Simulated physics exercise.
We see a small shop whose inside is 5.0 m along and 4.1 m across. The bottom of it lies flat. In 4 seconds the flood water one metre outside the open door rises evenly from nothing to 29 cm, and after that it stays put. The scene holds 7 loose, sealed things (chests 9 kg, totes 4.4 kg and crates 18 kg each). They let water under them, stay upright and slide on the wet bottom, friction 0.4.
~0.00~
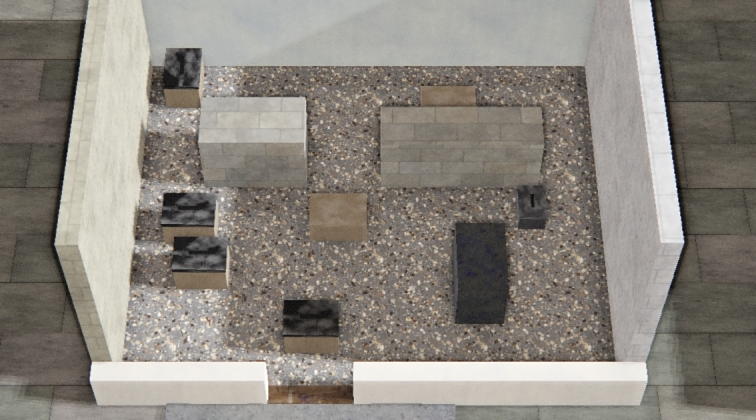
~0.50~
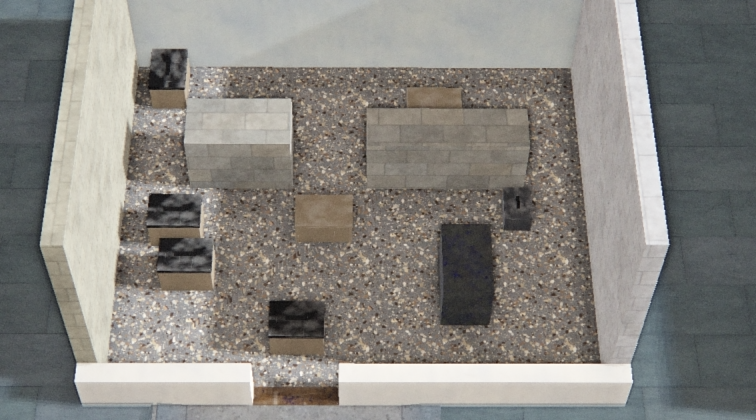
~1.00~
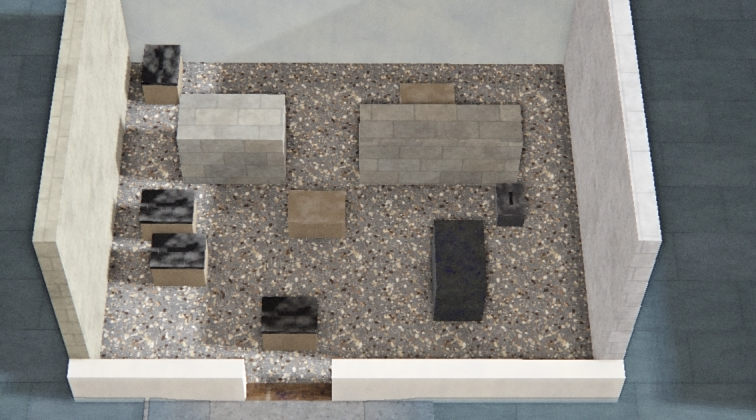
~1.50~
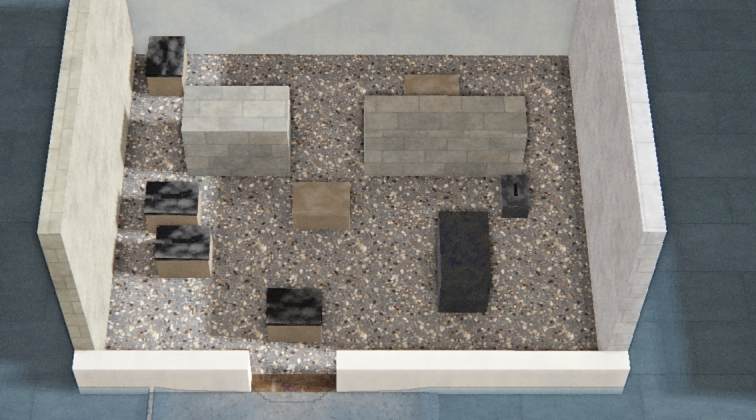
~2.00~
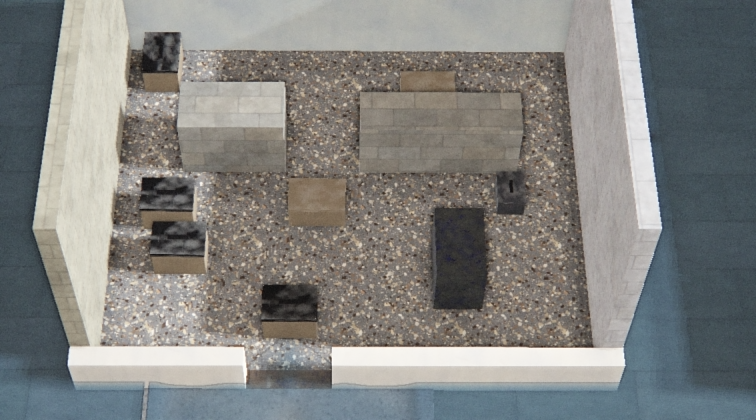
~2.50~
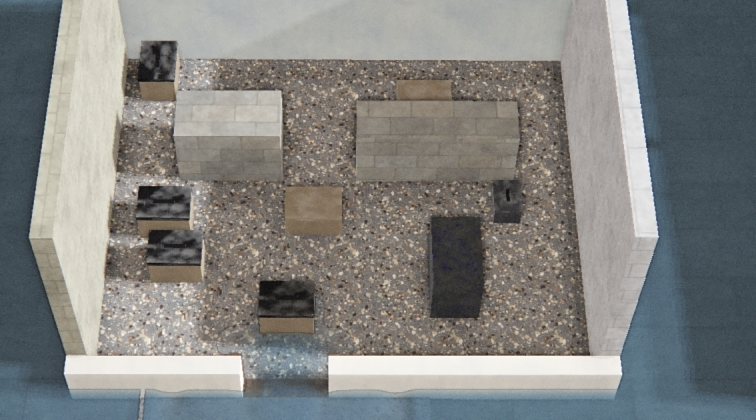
In a small walled shop with a pebbled floor, the boxes and blocks stayed almost entirely still while bluish water spread over the ground outside and began coming in through the front doorway.
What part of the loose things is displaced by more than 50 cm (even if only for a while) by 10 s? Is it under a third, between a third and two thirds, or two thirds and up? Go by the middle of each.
Most of them.
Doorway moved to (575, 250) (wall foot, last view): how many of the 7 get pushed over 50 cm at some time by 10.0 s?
In that case 3 of them.
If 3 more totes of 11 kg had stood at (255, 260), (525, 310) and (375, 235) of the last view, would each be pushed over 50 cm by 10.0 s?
Sequence: Above the line / below the line / above the line.
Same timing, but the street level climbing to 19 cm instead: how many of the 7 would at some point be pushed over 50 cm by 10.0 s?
Count under that change: 5.
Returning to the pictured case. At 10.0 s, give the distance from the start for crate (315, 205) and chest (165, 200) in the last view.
Net displacement, in order: 200 cm; 200 cm.
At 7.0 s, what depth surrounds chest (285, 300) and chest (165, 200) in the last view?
Roughly 9 and 5 cm.
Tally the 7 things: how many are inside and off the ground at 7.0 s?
3 of them.
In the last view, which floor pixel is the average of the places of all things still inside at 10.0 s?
I'd put it close to (309, 158) in the last view.
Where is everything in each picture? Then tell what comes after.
A chest at (311, 317) rests on the ground; a chest at (182, 67), on the bottom; 0.0 m2 under water; 0 of 7 have shifted, in the first frame.
A chest at (297, 318) rests on the ground; a chest at (168, 68) rests on the ground; 0.0 m2 under water; 0 of 7 have shifted, in the second frame.
A chest at (289, 314), on the bottom; a chest at (161, 63), on the bottom; 0.0 m2 under water; 0 of 7 have shifted, in the third frame.
A chest at (294, 306), on the bottom; a chest at (165, 55), on the bottom; water covers 0.0 m2; 0 of 7 have shifted, in the fourth frame.
A chest at (290, 302), on the bottom; a chest at (161, 51), on the bottom; water covers 0.2 m2; 0 of 7 have shifted, in the fifth frame.
A chest at (287, 298), on the bottom, 14 cm from its start; a chest at (158, 60), on the bottom; water covers 0.8 m2; 1 of 7 have shifted, in the sixth frame.
After 3.5 s 1 of 7 are over 50 cm from their spots; 0 afloat.
After 4.5 s 1 of 7 are over 50 cm from their spots; 0 afloat.
After 7.0 s 4 of 7 are over 50 cm from their spots; 3 afloat.
After 10.0 s 6 of 7 are over 50 cm from their spots, and 6 have been at some point; 6 afloat.
